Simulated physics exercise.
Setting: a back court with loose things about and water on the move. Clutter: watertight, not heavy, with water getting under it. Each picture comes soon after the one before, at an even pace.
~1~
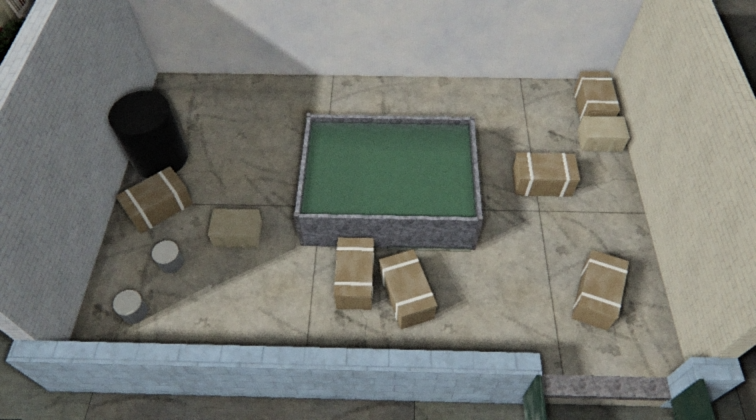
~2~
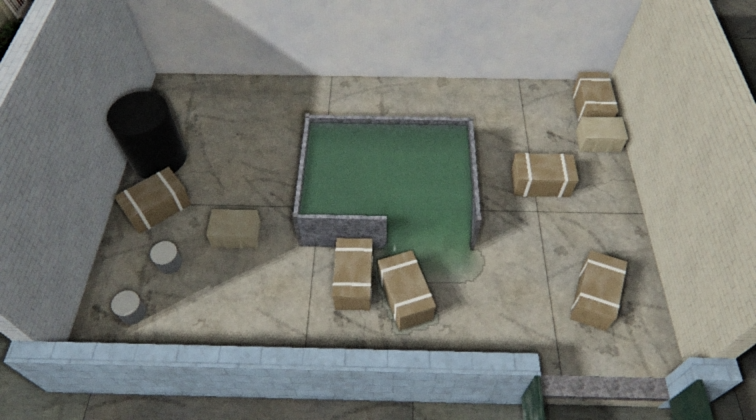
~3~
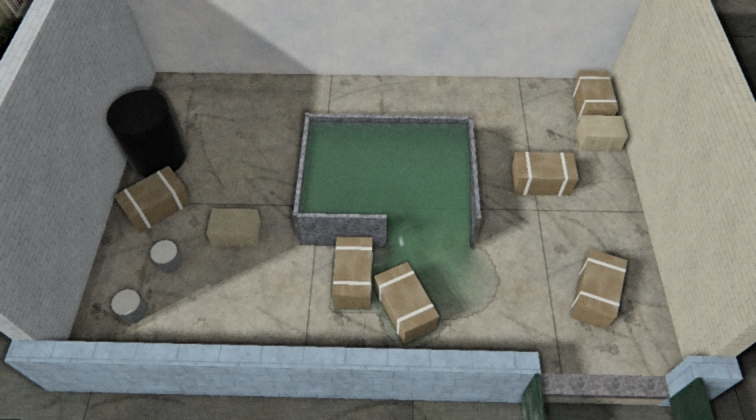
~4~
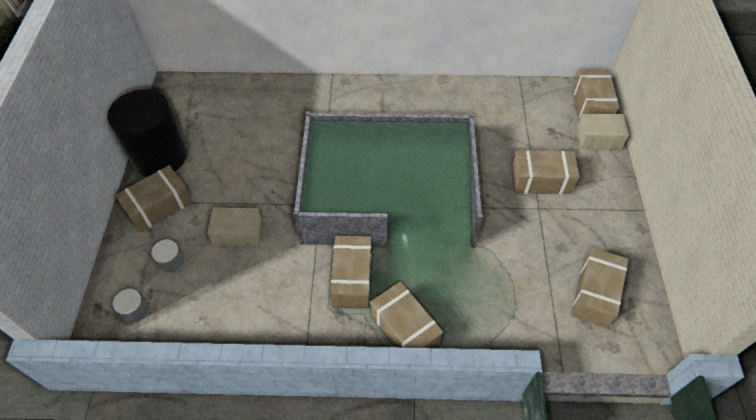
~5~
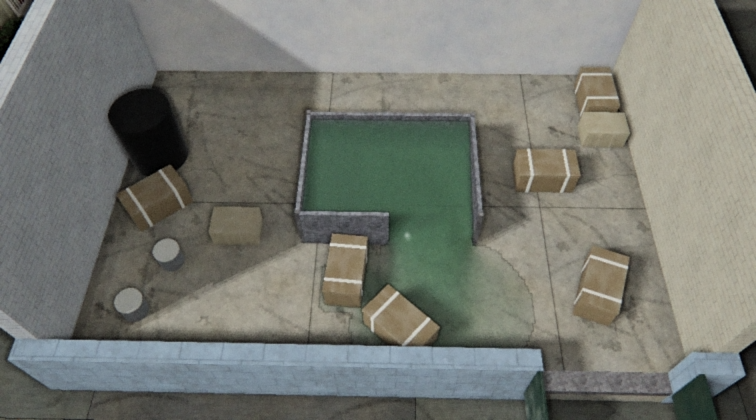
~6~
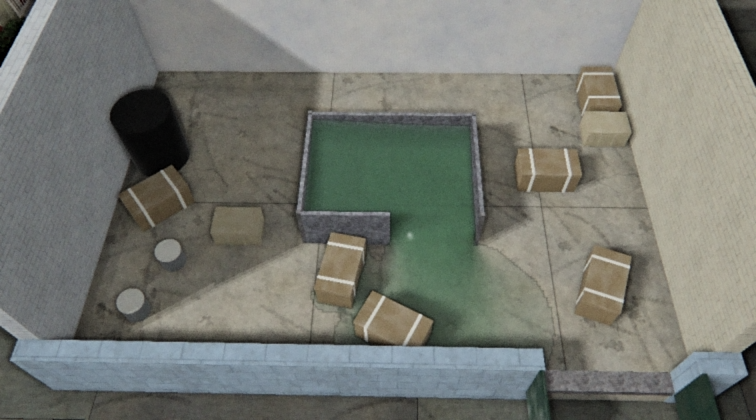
Green water stands in a low stone-walled tank in a walled court, then pours through a gap opened in the tank's front wall and spreads over the paving. It pushes the nearer strapped box toward the blue front wall, turning it, and the box beside it shifts slightly left.
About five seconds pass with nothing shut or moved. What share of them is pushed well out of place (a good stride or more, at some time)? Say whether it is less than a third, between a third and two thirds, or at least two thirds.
It is between a third and two thirds.
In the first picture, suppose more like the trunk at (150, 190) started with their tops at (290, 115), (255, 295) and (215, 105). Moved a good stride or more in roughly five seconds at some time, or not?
First remains in place, second driven off, third remains in place.
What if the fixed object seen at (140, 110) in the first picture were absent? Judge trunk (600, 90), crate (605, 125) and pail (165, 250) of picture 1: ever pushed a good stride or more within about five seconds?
In sequence: Fell short, fell short, covered the distance.
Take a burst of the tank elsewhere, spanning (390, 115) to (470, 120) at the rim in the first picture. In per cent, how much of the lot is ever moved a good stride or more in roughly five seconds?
Near 50 in a hundred.
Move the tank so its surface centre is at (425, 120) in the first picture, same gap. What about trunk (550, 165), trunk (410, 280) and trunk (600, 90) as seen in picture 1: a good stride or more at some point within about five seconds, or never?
In turn: Short of that, swept aside, not that far.
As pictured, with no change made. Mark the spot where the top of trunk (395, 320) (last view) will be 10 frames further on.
Estimated position: Roughly (212, 272).
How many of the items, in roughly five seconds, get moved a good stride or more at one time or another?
I make it 5.
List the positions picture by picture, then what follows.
A trunk at (408, 282) rests on the ground; a trunk at (354, 266) rests on the ground; 0 of 10 have shifted, in the first picture.
A trunk at (406, 283), on the bottom; a trunk at (353, 266) rests on the ground; 0 of 10 have shifted, in the second picture.
A trunk at (406, 296), on the bottom, close to its start; a trunk at (353, 265), on the bottom; 1 of 10 have shifted, in the third picture.
A trunk at (406, 317), on the bottom, a stride from its start; a trunk at (351, 264), on the bottom, close to its start; 1 of 10 have shifted, in the fourth picture.
A trunk at (401, 318) rests on the ground, a stride from its start; a trunk at (346, 263) rests on the ground, close to its start; 2 of 10 have shifted, in the fifth picture.
A trunk at (393, 321) floats, a stride from its start; a trunk at (341, 263), on the bottom, close to its start; 2 of 10 have shifted, in the sixth picture.
A moment on, 1 of 10 are well off their spots; 1 afloat.
Next, 1 of 10 are well off their spots; 0 afloat.
Later, 4 of 10 are well off their spots; 3 afloat.
In the end, 5 of 10 are well off their spots, and 5 have been at some point; 6 afloat.
